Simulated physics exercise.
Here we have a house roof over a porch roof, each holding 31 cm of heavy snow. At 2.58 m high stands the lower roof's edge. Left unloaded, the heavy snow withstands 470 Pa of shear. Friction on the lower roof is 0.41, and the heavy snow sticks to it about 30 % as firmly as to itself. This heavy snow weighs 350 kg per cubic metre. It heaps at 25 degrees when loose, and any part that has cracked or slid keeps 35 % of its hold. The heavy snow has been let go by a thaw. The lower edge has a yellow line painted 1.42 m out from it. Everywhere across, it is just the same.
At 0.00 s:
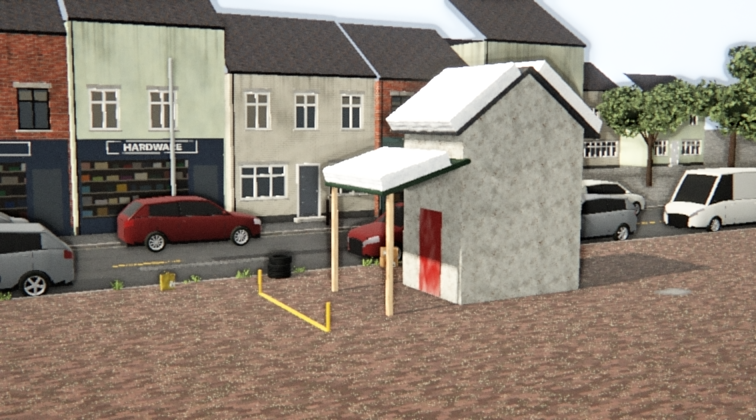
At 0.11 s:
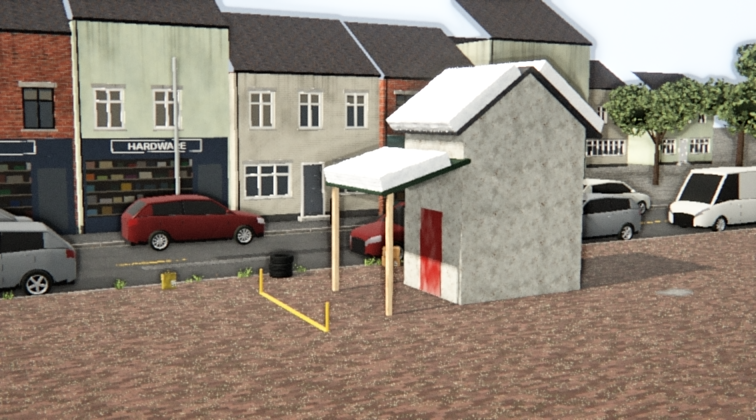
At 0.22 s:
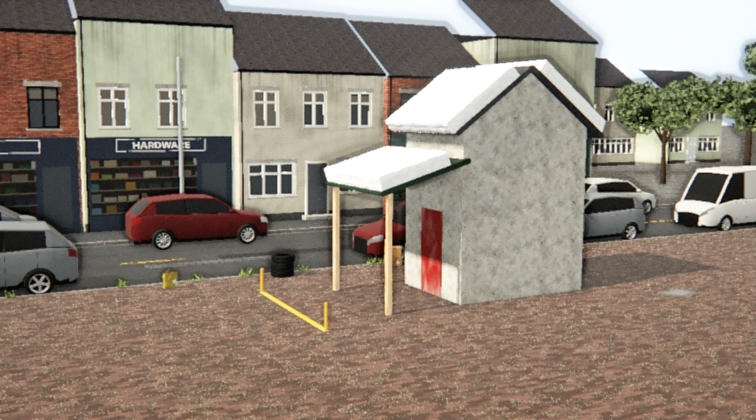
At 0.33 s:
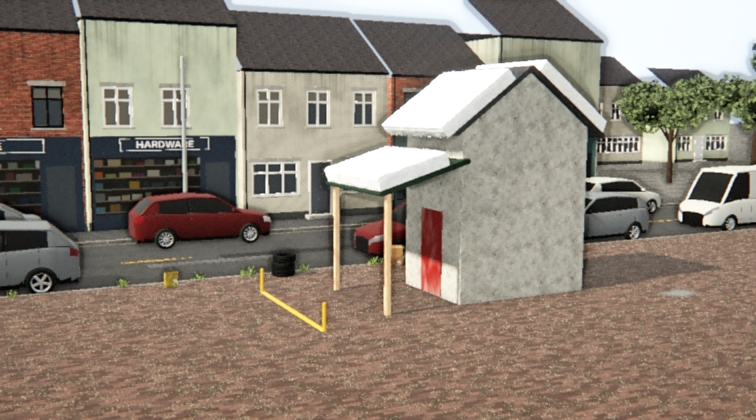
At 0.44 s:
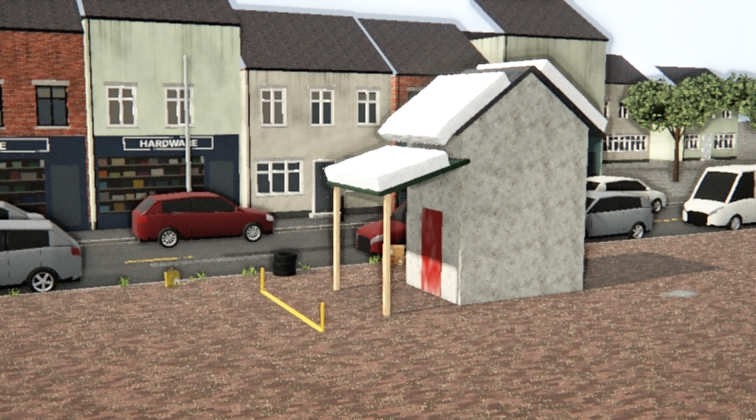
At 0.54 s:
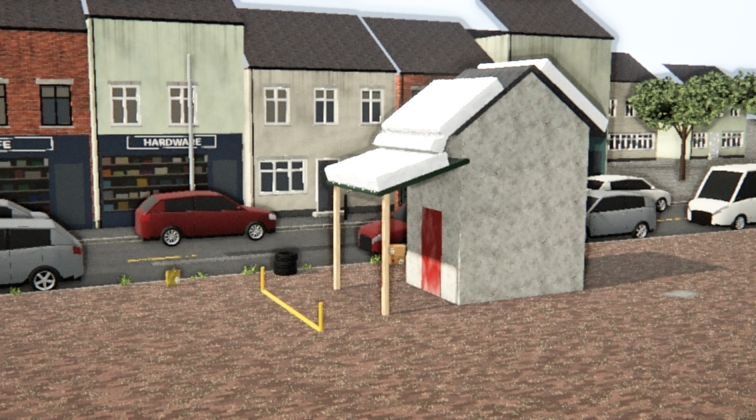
A grey house has snow sliding down its upper roof, past the edge above the porch, cracking.
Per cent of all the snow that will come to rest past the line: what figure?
Near 23 %.
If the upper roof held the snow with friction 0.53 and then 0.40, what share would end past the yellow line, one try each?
About 3 % in the first try and about 10 % in the second.
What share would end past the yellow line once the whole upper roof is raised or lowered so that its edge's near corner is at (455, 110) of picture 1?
In that case it would be around 45 percent.
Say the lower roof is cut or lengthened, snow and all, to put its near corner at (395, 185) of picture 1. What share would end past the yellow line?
That would come to roughly 30 %.
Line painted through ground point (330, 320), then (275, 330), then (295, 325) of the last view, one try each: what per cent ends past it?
35 %, 7 %, 14 %.
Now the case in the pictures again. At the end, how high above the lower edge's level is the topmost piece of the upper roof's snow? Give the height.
Roughly 0.7 m.
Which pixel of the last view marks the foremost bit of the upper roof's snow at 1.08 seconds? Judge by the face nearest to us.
You'll find it close to (382, 170).
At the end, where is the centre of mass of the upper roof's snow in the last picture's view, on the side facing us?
Near pixel (350, 257).
After 1.08 s, none is below the lower edge and 0 % is past the line.
After 1.72 s, 28 % is below the lower edge and 0 % is past the line.
After 2.36 s, 56 % is below the lower edge and 19 % is past the line.
After 3.00 s, 61 % is below the lower edge and 23 % is past the line.
After 3.40 s, at the end, 61 % is below the lower edge and 23 % is past the line.
